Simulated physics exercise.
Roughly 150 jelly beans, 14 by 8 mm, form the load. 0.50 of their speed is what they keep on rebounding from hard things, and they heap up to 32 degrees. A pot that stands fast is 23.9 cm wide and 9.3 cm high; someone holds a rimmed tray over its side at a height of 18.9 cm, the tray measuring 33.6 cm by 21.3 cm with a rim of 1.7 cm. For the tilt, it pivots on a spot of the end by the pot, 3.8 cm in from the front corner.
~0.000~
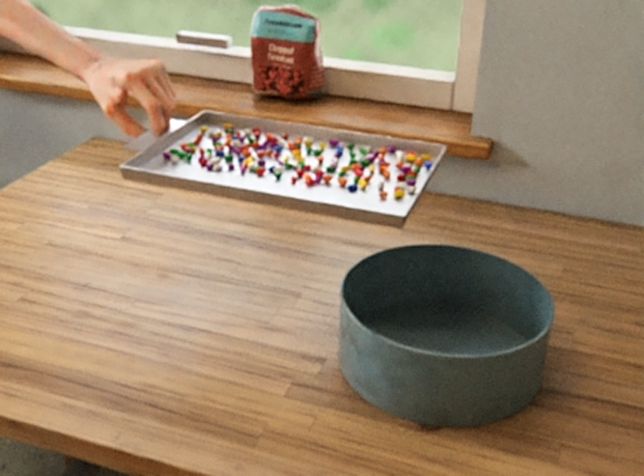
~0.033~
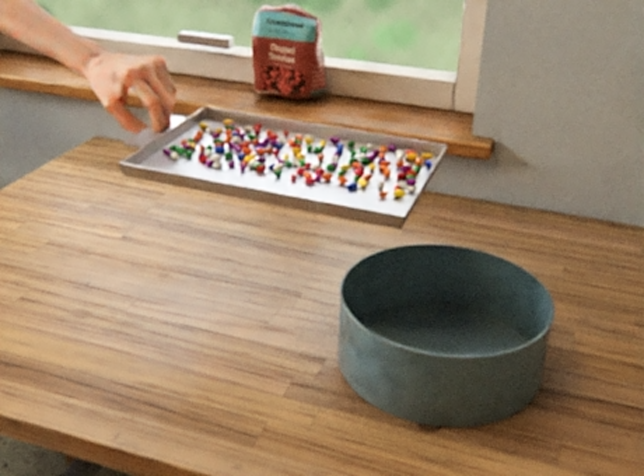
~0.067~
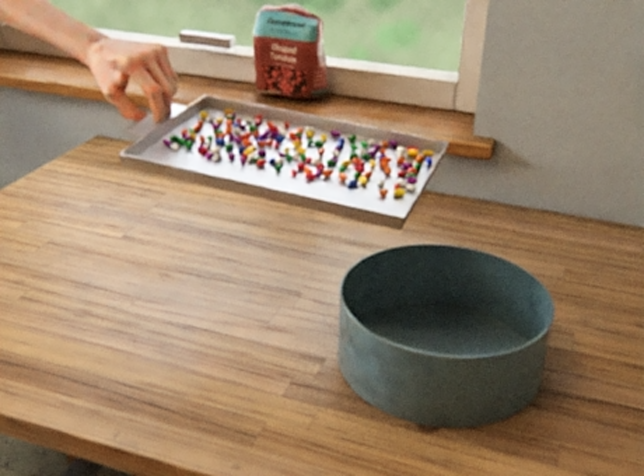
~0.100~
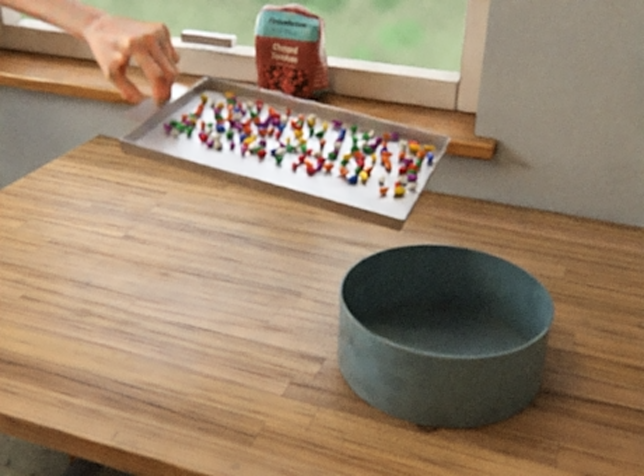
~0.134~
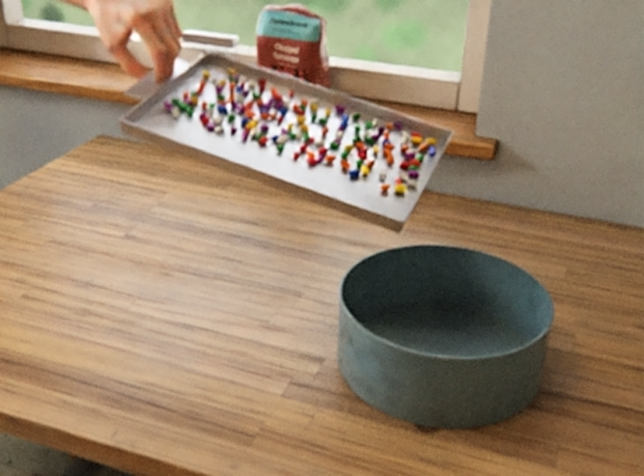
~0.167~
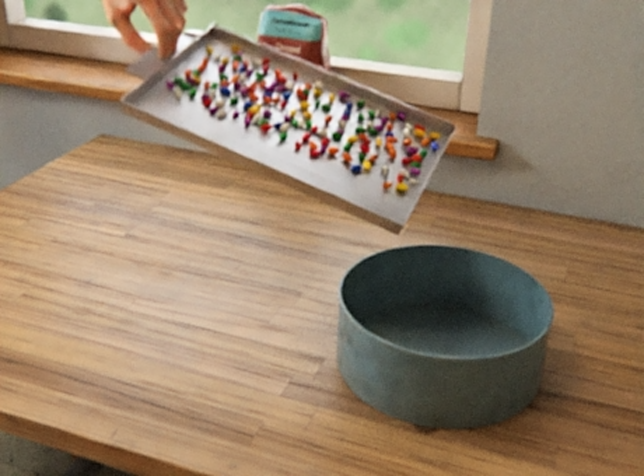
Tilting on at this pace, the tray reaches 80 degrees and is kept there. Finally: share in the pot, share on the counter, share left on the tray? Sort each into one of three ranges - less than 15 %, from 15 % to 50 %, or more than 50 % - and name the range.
Ranges: Pot: More than 50 %; counter: From 15 % to 50 %; left on the tray: Less than 15 %.
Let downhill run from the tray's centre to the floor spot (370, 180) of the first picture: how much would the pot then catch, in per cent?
About 45 per cent.
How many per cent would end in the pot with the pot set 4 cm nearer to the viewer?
I'd put it at around 90 per cent.
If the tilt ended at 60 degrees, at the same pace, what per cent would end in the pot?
It would land at about 55 percent.
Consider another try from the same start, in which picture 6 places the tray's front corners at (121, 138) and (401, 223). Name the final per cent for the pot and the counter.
Pot 70; counter 20.
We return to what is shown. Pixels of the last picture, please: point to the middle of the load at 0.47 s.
Around (387, 131).
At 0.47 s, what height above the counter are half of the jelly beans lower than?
About 28 centimetres.
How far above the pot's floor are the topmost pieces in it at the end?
My guess is around 1.5 centimetres.
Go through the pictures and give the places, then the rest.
Tray tilt 0 degrees, front corners at (123, 166) and (403, 214); middle of the pieces at (301, 159); pot at (446, 293), in the first frame.
Tray tilt 1 degrees, front corners at (122, 162) and (402, 215); middle of the pieces at (301, 157), in the second frame.
Tray tilt 3 degrees, front corners at (122, 153) and (402, 216), lowest corner right front; middle of the pieces at (302, 150), in the third frame.
Tray tilt 7 degrees, front corners at (122, 139) and (402, 218), lowest corner right front; middle of the pieces at (303, 141), in the fourth frame.
Tray tilt 13 degrees, front corners at (122, 119) and (403, 220), lowest corner right front; middle of the pieces at (305, 128), in the fifth frame.
Tray tilt 19 degrees, front corners at (124, 100) and (403, 223), lowest corner right front; middle of the pieces at (309, 115); pot at (445, 295). The tray's pace is about 180 degrees a second, in the sixth frame.
Then, at 0.35 s, tilt 52 degrees; the tray holds 100 %, the pot 0 %.
After 0.47 s, tilt 73 degrees; the tray holds 100 %, the pot 0 %.
Then, at 0.72 s, tilt 80 degrees; the tray holds 15 %, the pot 55 %.
By 1.9 s all is still; pot 70 %, counter 25 %, tray 5 %.
